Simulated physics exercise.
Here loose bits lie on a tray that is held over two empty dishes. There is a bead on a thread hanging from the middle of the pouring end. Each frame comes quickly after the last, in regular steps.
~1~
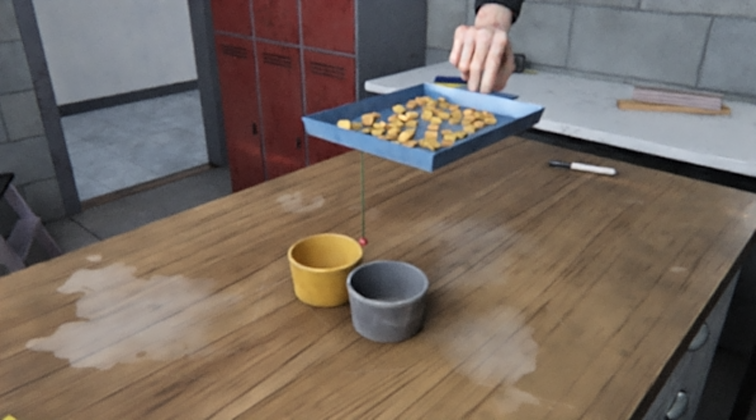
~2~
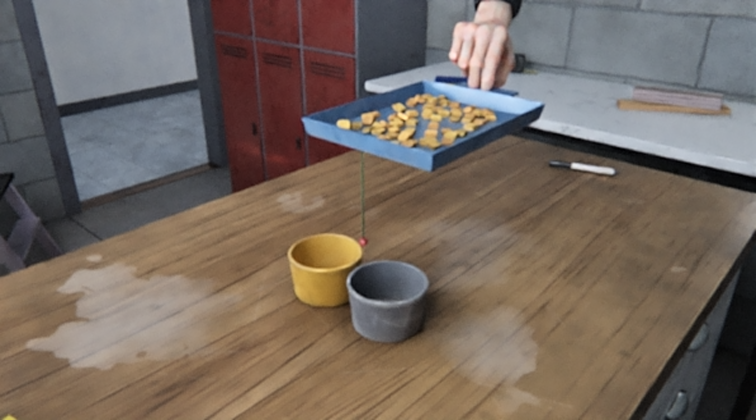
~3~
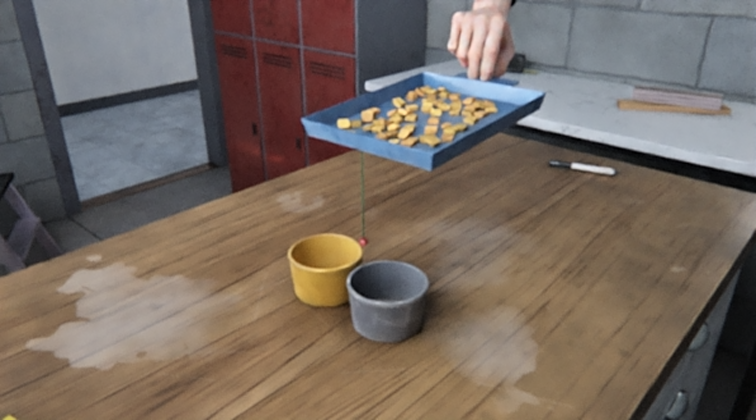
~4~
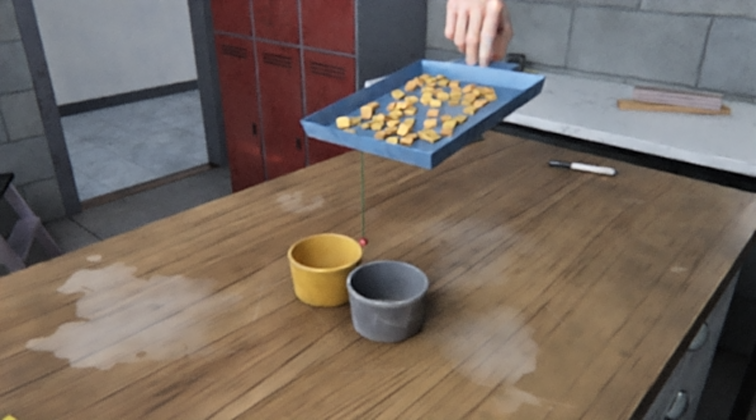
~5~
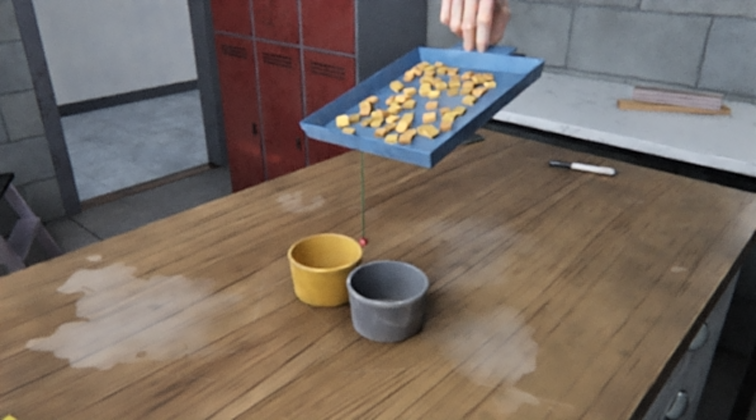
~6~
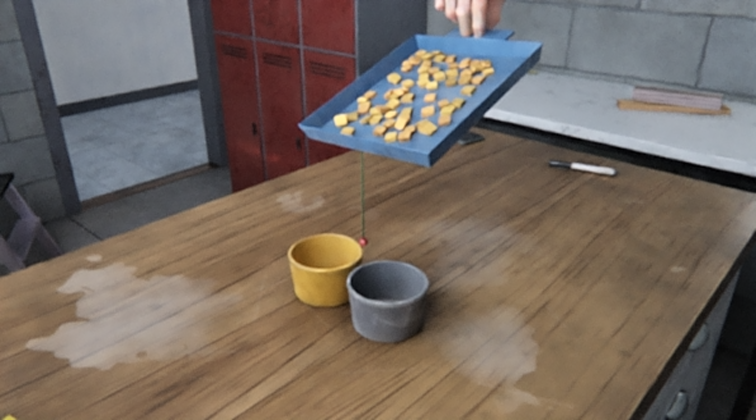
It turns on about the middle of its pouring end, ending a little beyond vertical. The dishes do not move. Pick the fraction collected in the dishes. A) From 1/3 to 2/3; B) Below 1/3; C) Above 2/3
The answer is A.
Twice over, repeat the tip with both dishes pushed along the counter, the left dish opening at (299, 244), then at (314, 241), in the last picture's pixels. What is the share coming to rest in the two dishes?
Some 80 percent in the first case, 70 percent in the second.
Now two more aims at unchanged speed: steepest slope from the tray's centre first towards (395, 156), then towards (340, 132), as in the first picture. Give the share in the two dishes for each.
Roughly 60 % in the first case and 10 % in the second.
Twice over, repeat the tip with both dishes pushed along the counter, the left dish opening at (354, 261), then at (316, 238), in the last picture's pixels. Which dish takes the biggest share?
Try one: The leftmost one; try two: The leftmost one.
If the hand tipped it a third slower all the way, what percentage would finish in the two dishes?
That comes out at roughly 50 per cent.
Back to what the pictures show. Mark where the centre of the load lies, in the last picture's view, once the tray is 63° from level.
Roughly at (350, 122).
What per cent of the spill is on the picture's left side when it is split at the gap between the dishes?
Close to 100 %.
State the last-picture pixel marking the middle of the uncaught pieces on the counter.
Near (251, 301).
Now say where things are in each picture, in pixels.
Corners of the pouring end at (308, 117) and (432, 152), level; middle of the load at (412, 124), cereal squares; left dish at (300, 281); right dish at (361, 314); bead on its thread at (363, 242), in the first picture.
Corners of the pouring end at (308, 117) and (432, 152), level; middle of the load at (412, 122), in the second picture.
Corners of the pouring end at (307, 118) and (431, 151), tipped barely, lowest at the left corner; middle of the load at (412, 118), in the third picture.
Corners of the pouring end at (306, 120) and (430, 151), tipped a little, lowest at the left corner; middle of the load at (411, 111), in the fourth picture.
Corners of the pouring end at (305, 121) and (428, 150), tipped clearly, lowest at the left corner; middle of the load at (410, 105), in the fifth picture.
Corners of the pouring end at (304, 123) and (426, 150), tipped clearly, lowest at the left corner; middle of the load at (409, 98); left dish at (300, 281); right dish at (361, 314), in the sixth picture.
Soon after the last picture, tray tipped steeply; all on the tray.
A little later, tray tipped past a quarter turn; most on the tray; a stray few in the left dish; a small part outside both; a small part in the air.
Later still, tray tipped past a quarter turn; a stray few in the right dish; about half in the left dish; about half outside both.
At rest, tray tipped past a quarter turn; a stray few in the right dish; about half in the left dish; about half outside both.
